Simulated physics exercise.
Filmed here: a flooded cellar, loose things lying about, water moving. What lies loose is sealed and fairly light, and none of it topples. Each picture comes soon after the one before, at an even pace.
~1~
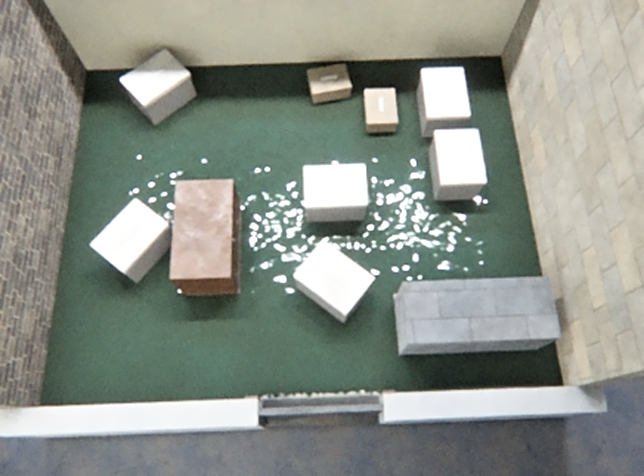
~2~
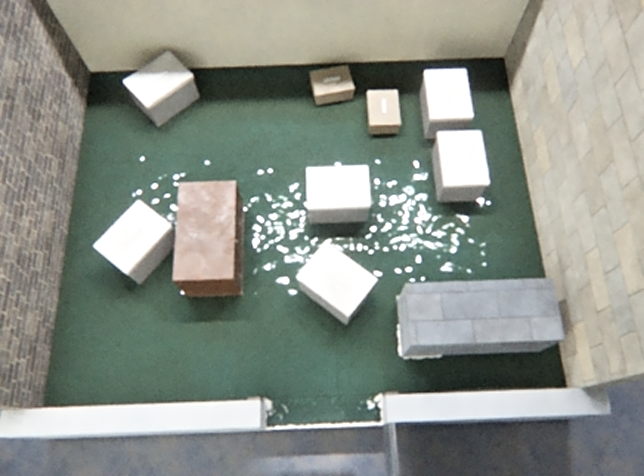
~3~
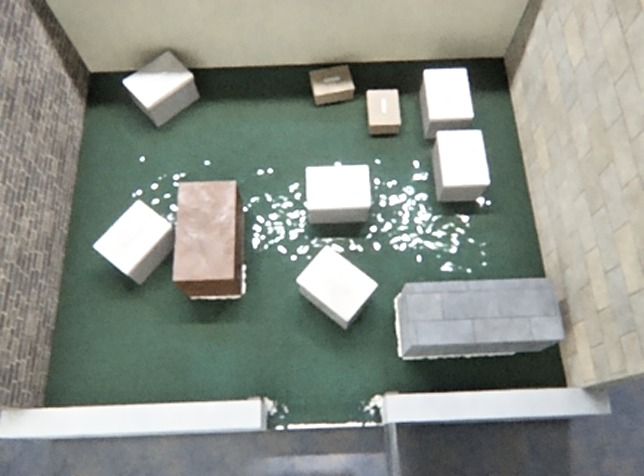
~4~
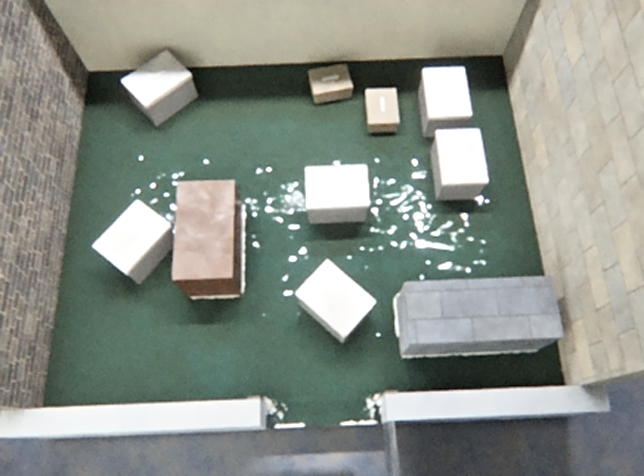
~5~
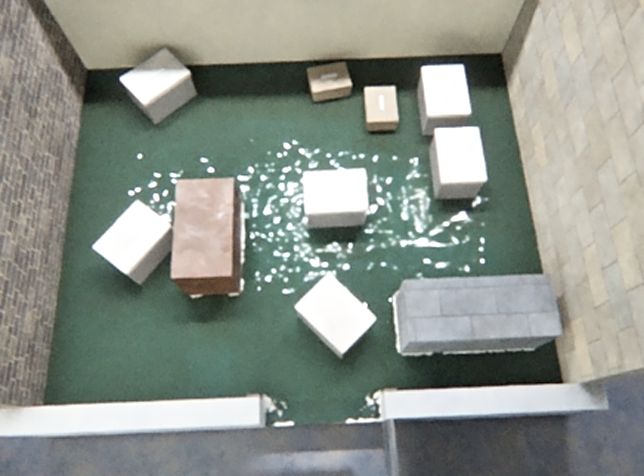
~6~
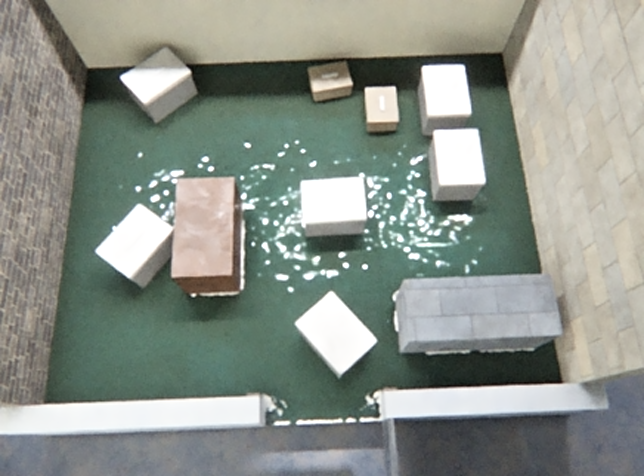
A flooded cellar with dark green water is seen from high above, the view almost steady. White box-like chests float among pale flecks, with a reddish-brown block left of centre, a grey one at lower right and two small tan boxes at the back. The gap in the low front wall opens, flecks swirl and streak, then the lower-middle white chest drifts forward while the central one shifts slightly.
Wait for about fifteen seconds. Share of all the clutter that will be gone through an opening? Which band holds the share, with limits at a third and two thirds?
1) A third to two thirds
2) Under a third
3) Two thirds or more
A third to two thirds.
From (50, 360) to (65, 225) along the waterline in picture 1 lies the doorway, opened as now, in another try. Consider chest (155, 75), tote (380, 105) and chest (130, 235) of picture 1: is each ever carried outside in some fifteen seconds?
Sequentially: Leaves the room, remains indoors, leaves the room.
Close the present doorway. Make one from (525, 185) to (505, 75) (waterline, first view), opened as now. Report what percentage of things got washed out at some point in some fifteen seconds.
That comes to 80 per cent of the things.
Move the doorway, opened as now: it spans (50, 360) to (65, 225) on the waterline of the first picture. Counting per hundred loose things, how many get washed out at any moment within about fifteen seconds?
It comes to some 40 per cent of the lot.
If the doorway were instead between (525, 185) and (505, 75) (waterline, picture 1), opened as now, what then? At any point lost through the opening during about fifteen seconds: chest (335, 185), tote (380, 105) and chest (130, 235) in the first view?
First lost, second lost, third trapped.
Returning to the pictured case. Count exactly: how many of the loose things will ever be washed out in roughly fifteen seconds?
My count comes to 3.
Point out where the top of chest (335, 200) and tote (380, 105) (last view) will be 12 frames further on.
Look for them close to (331, 400) and (376, 135).
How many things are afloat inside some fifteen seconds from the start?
That adds up to 5.
A moment on, 1 of 8 are out; 7 afloat.
Next, 1 of 8 are out; 7 afloat.
Later, 2 of 8 are out; 6 afloat.
In the end, 3 of 8 are out; 5 afloat.
